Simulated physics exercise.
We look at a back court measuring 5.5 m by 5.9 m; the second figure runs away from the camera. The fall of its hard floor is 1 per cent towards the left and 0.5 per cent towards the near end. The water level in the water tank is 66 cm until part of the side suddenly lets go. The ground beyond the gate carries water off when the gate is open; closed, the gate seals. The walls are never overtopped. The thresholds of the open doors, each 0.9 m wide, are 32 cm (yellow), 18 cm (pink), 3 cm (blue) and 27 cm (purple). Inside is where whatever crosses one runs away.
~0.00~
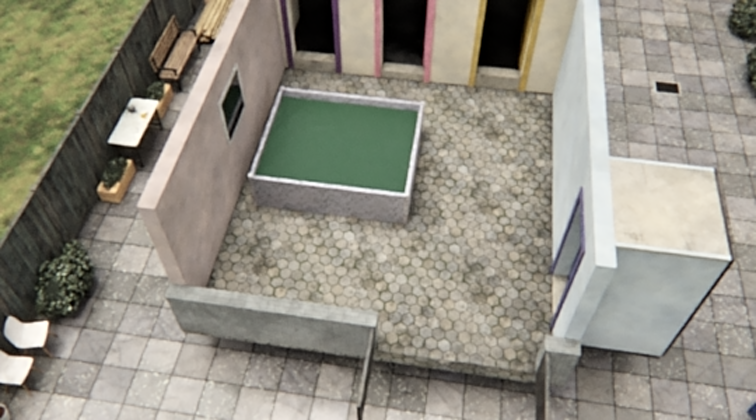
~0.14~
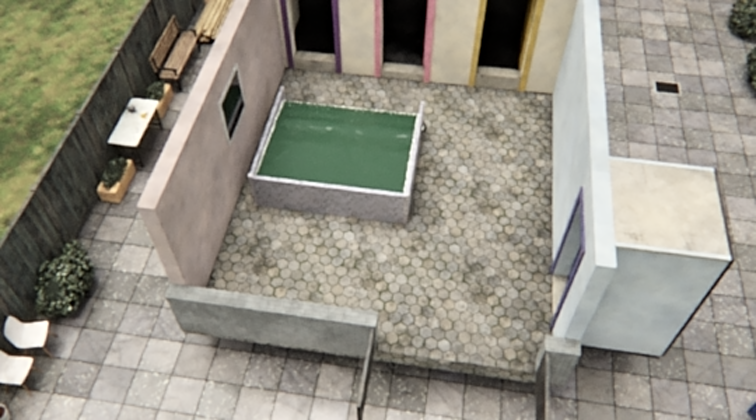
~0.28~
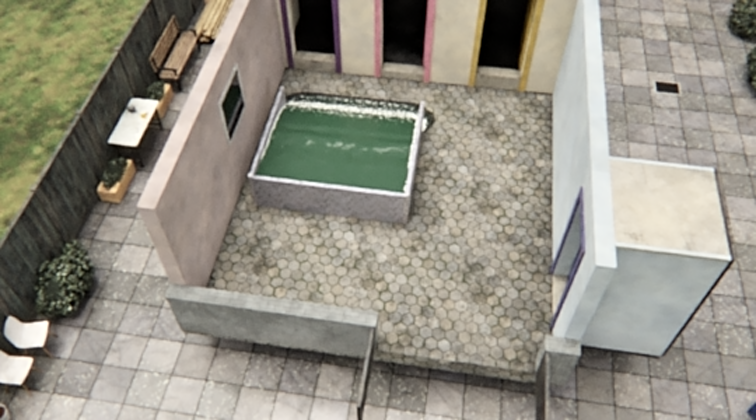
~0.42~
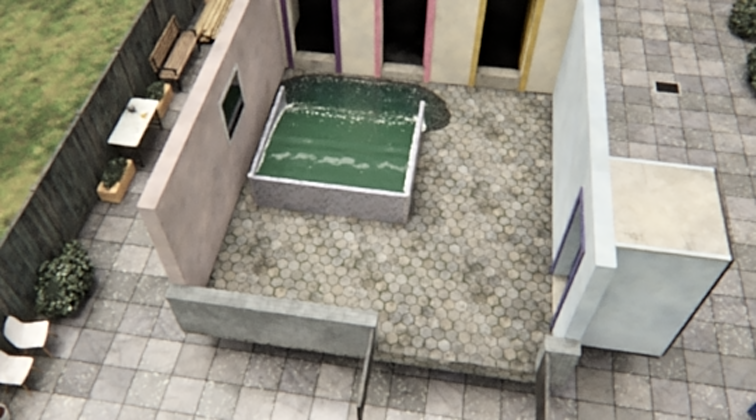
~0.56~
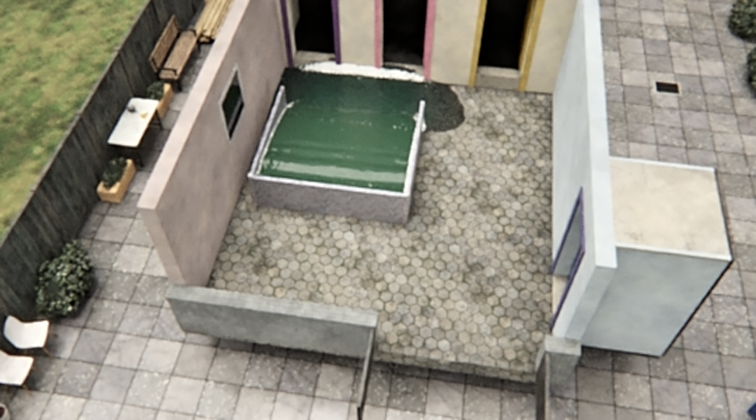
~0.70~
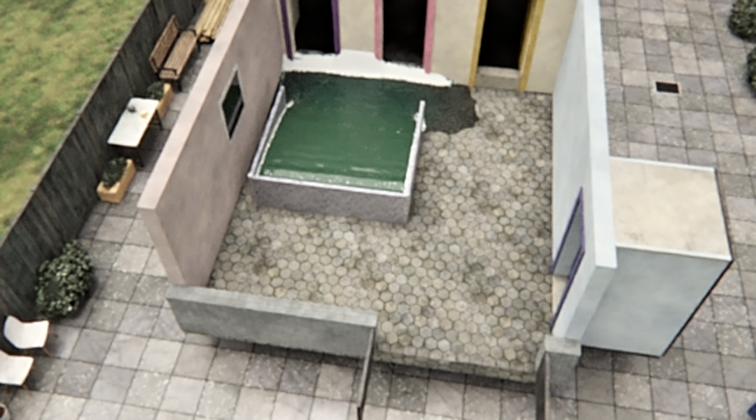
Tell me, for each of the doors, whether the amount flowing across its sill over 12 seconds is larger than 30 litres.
The yellow door will see an amount within the limit come in. The pink door will see too much water come in. The blue door will see an amount within the limit come in. The purple door will see too much water come in.
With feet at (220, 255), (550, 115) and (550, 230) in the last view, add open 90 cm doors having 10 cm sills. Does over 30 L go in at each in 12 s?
Result in order - not enough, more than that, not enough.
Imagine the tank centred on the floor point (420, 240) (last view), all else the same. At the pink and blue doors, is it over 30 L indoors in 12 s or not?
For the pink door, the amount is too high; for the blue door, the amount is too high.
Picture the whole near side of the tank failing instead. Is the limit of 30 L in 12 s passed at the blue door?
Note: Blue door, beyond the limit.
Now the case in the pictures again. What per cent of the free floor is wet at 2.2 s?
I'd say around 30 %.
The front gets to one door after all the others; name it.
Last comes the blue one.
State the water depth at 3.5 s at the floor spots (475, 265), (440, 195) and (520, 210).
First spot near 0 cm, second near 0 cm, third near 6 cm.
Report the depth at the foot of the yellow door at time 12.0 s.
It averages close to 7.5 centimetres.
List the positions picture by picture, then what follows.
The water tank at (340, 142) is whole and still, 66 cm deep, in the first picture.
The front is at a hidden place, 1.4 m from the gap on the water tank's far side; 0.6 m2 of floor is under water; 66 cm left at the back of the water tank, in the second picture.
Water pours out on the water tank's far side and has run 1.5 m, to (431, 119); typically 12 cm deep outside, 66 cm at the water tank's back, in the third picture.
The front is at (278, 89), 1.9 m from the gap on the water tank's far side; 4.0 m2 of floor is under water; 66 cm left at the back of the water tank, in the fourth picture.
Water pours out on the water tank's far side and has run 2.2 m, to (453, 96); typically 11 cm deep outside, 63 cm at the water tank's back, in the fifth picture.
Water pours out on the water tank's far side and has run 2.5 m, to (463, 85); typically 13 cm deep outside, 56 cm at the water tank's back, in the sixth picture.
After 1.4 s water covers 25 % of the floor and is deepest (52 cm) near (284, 71); yellow door 9 cm at the sill, 0 L in, pink door 42 cm at the sill, 87 L in, blue door not reached, purple door 47 cm at the sill, 41 L in.
After 2.2 s water covers 30 % of the floor and is deepest (48 cm) near (284, 71); yellow door 13 cm at the sill, 0 L in, pink door 37 cm at the sill, 207 L in, blue door not reached, purple door 44 cm at the sill, 134 L in.
After 3.5 s water covers 55 % of the floor and is deepest (32 cm) near (198, 311); yellow door 11 cm at the sill, 0 L in, pink door 22 cm at the sill, 285 L in, blue door not reached, purple door 26 cm at the sill, 190 L in.
After 7.0 s water covers 90 % of the floor and is deepest (20 cm) near (361, 79); yellow door 10 cm at the sill, 0 L in, pink door 18 cm at the sill, 291 L in, blue door 4 cm at the sill, 2 L in, purple door 17 cm at the sill, 192 L in.
After 12.0 s water covers 95 % of the floor and is deepest (15 cm) near (202, 301); yellow door 7 cm at the sill, 0 L in, pink door 7 cm at the sill, 292 L in, blue door 3 cm at the sill, 3 L in, purple door 9 cm at the sill, 192 L in.
